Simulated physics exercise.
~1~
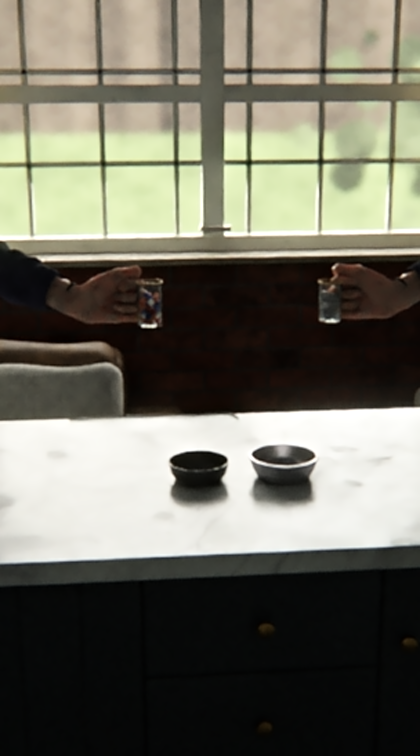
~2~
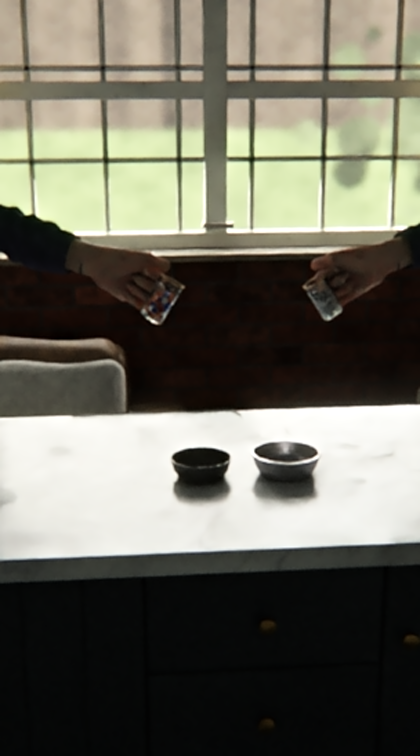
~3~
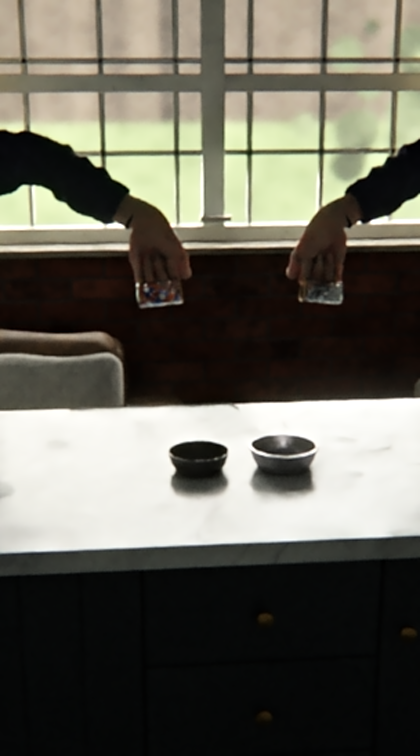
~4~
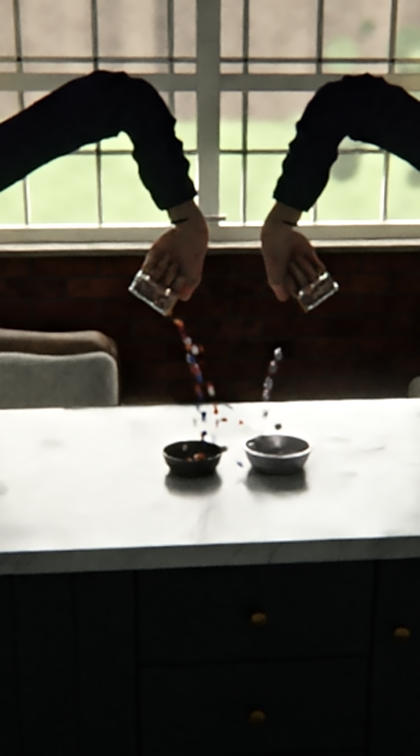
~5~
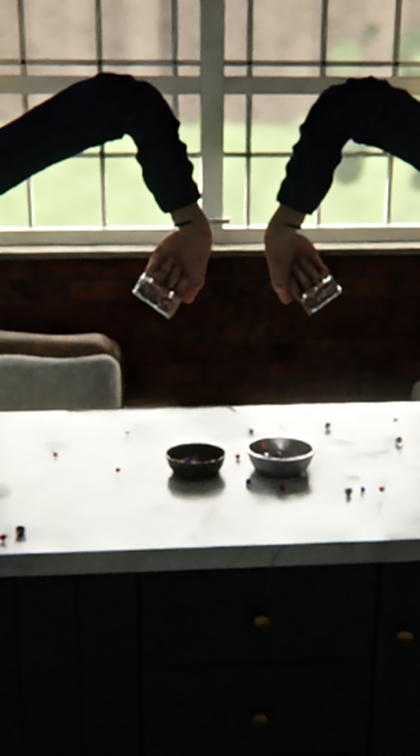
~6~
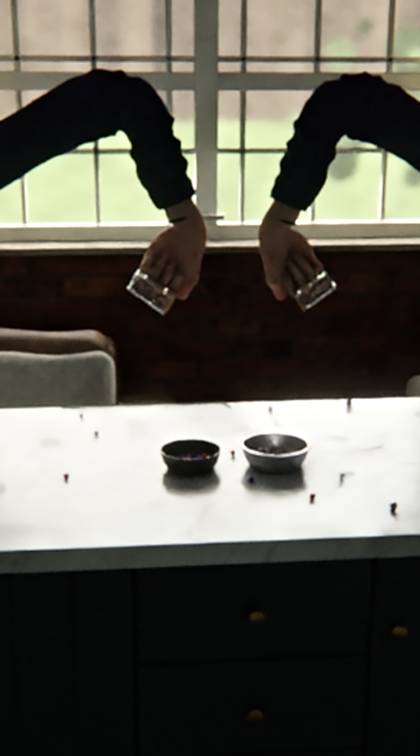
Two hands tipping glasses of small colourful pieces over low bowls on a marble counter, some landing inside, others scattering around.
